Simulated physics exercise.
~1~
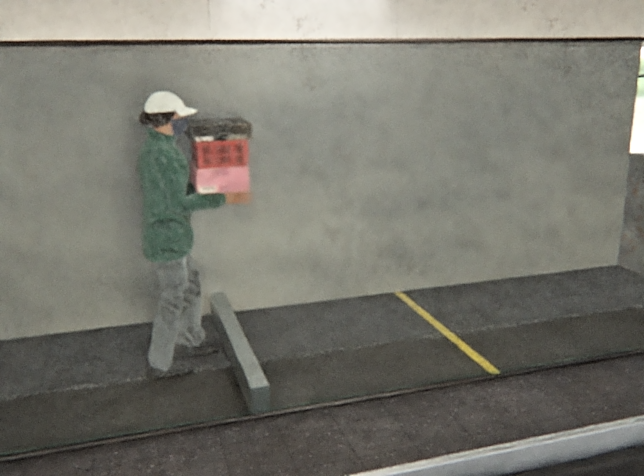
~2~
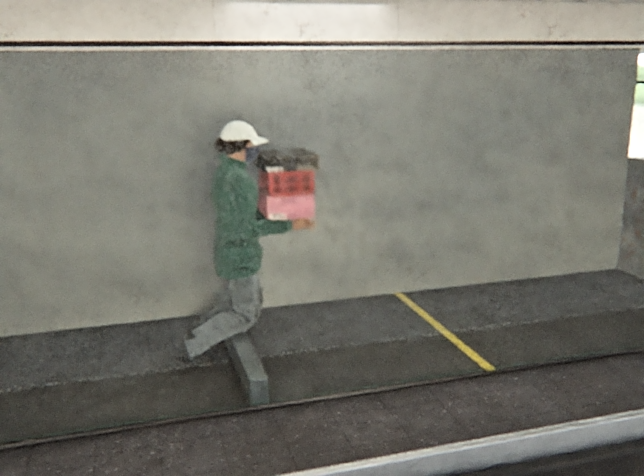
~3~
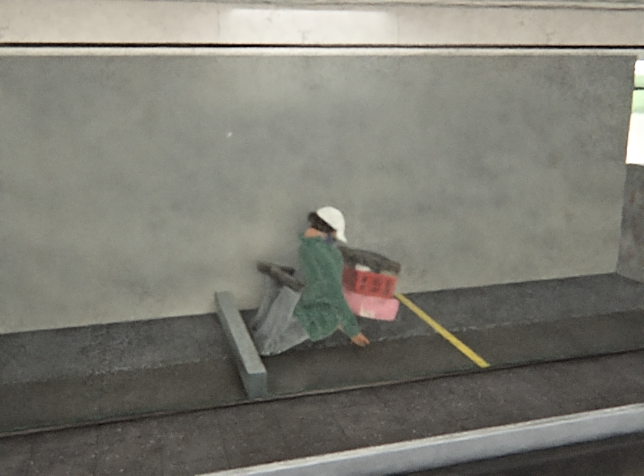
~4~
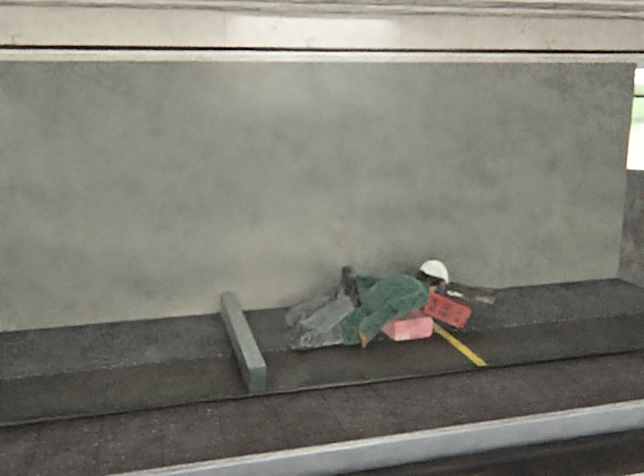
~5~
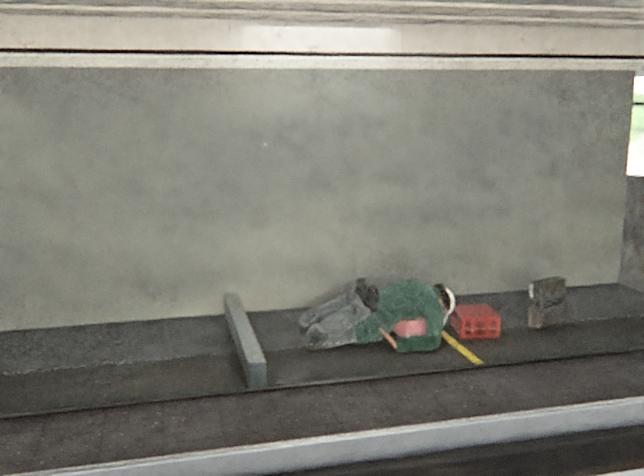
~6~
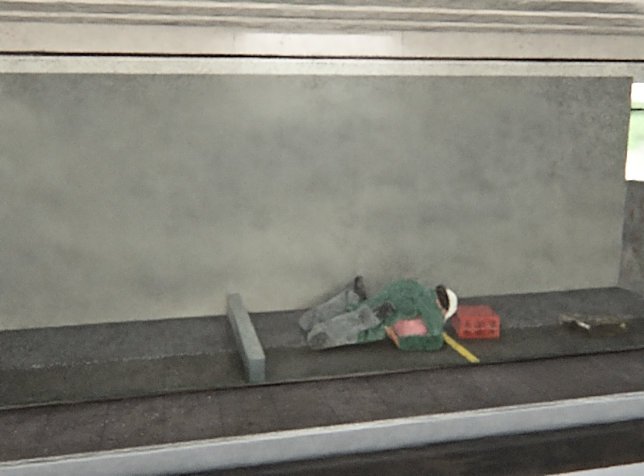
A courier carrying stacked boxes trips over a rail and sprawls, spilling two past a yellow line.
